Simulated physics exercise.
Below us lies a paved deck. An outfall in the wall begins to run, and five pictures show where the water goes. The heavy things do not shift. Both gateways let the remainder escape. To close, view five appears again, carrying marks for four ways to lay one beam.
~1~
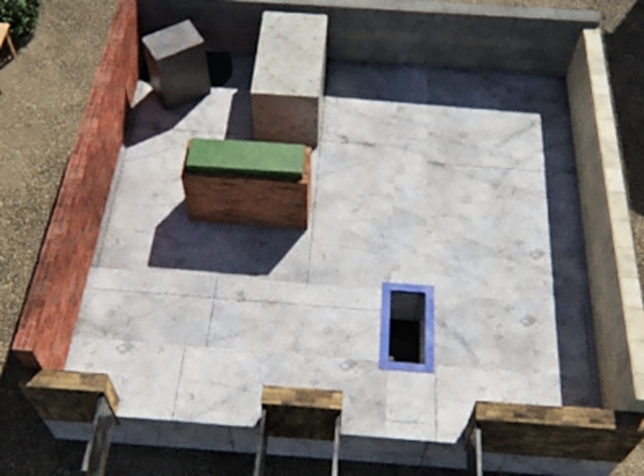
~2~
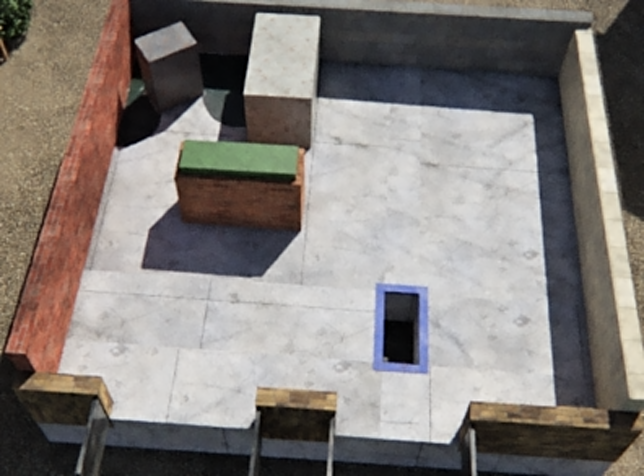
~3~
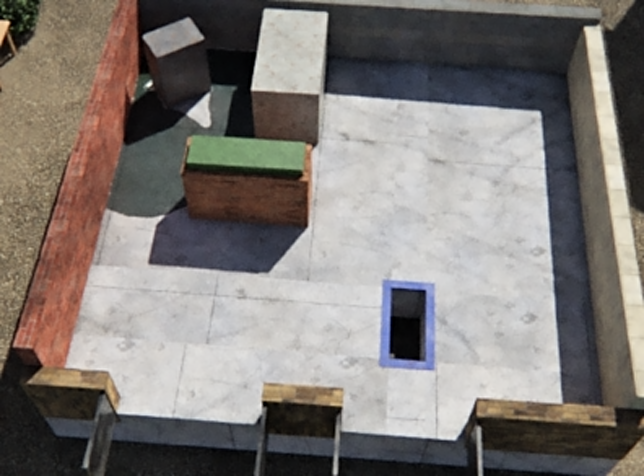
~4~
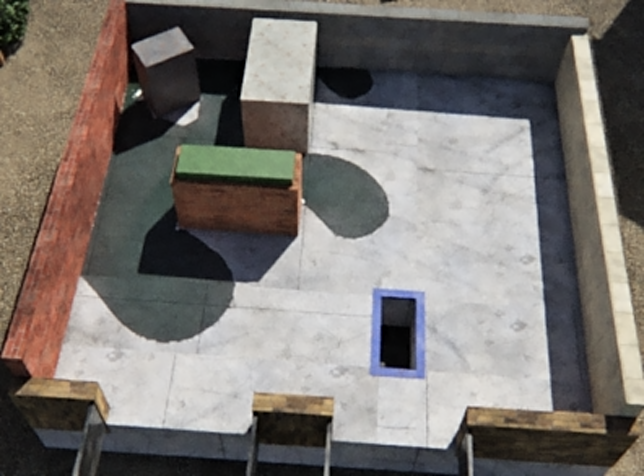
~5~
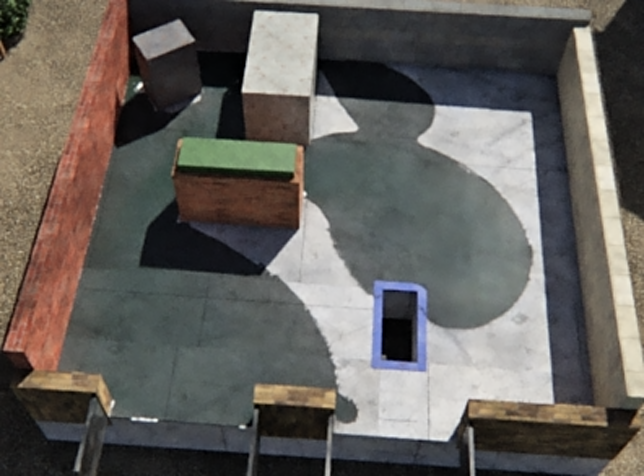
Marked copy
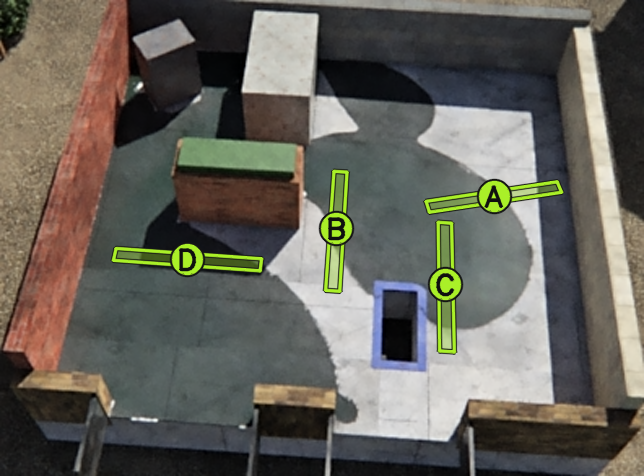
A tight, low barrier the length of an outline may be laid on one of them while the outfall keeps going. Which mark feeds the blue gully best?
The best spot is D.
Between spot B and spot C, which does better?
The answer is C.
On the marked copy, A from (427, 206) to (559, 187); B from (332, 290) to (340, 171); C from (446, 351) to (444, 222); D from (114, 254) to (260, 264).
For spot A, about 16 % of the stream runs into the blue gully, about 77 % out by the gates.
For spot B, about 13 % of the stream runs into the blue gully, about 86 % out by the gates.
For spot C, about 24 % of the stream runs into the blue gully, about 75 % out by the gates.
For spot D, about 38 % of the stream runs into the blue gully, about 61 % out by the gates.
